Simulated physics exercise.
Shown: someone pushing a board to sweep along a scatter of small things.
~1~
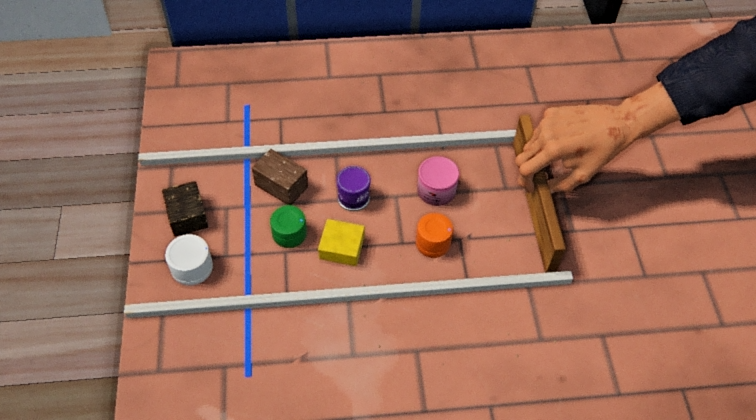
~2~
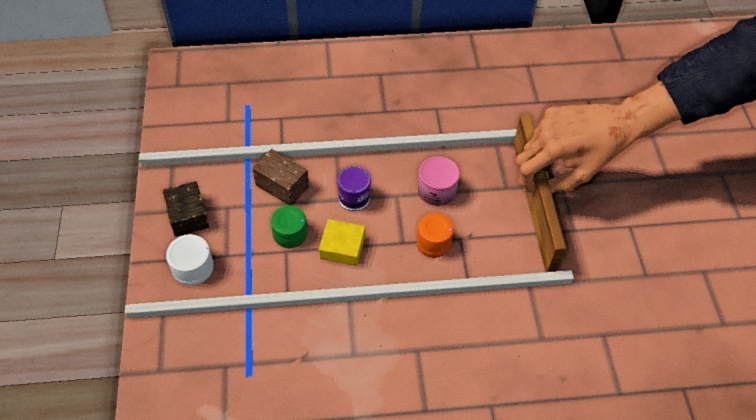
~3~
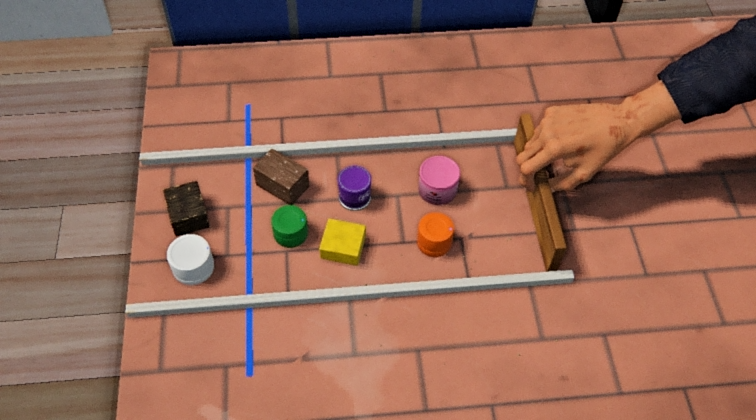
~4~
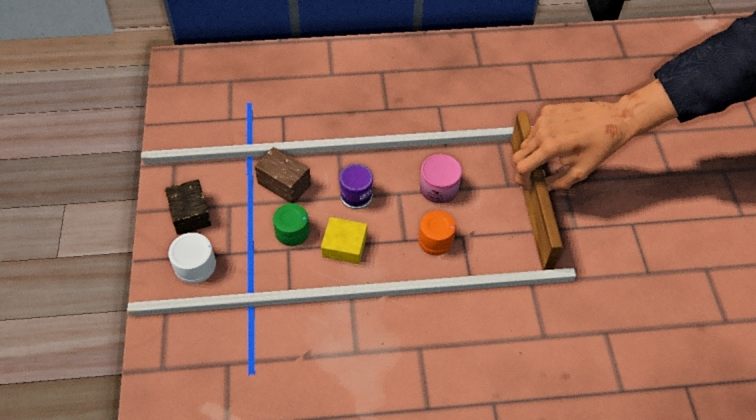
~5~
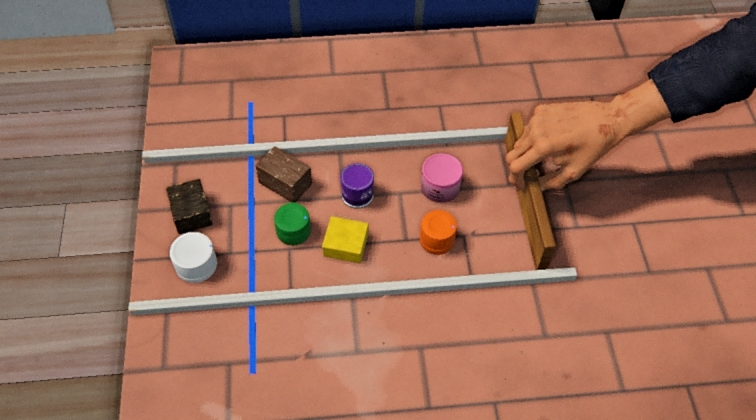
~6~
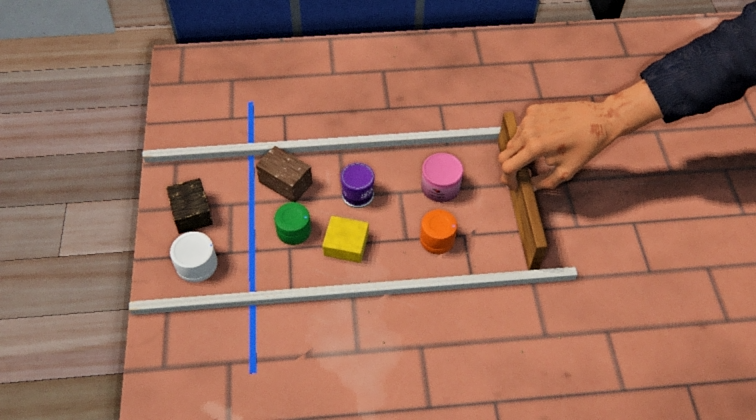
A hand easing a wooden board slightly left between two pale rails, the scattered blocks, lids and tubs ahead staying untouched.
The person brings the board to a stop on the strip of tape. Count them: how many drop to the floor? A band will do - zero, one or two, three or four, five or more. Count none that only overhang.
Answer - zero.
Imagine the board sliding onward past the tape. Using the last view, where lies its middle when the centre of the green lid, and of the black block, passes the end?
Points: About (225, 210) and about (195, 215).
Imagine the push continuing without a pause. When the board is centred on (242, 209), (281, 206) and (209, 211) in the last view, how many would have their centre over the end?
The counts would come out as 0, 0 and 2.
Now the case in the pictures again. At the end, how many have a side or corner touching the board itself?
3 in contact.
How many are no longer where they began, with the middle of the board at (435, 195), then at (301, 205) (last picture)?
At the one place 2, at the other 7.
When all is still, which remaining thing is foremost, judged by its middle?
The white lid is foremost.
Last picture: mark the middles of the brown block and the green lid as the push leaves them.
They finish at roughly (235, 166) and (162, 233) respectively.
A little later, none off yet; black block at rest near (190, 206); white lid at rest near (194, 257); brown block at rest near (285, 174).
Next, none off yet; black block at rest near (190, 206); white lid at rest near (194, 257); brown block shifted a little near (266, 170).
When it is over, the number that fall off is zero.
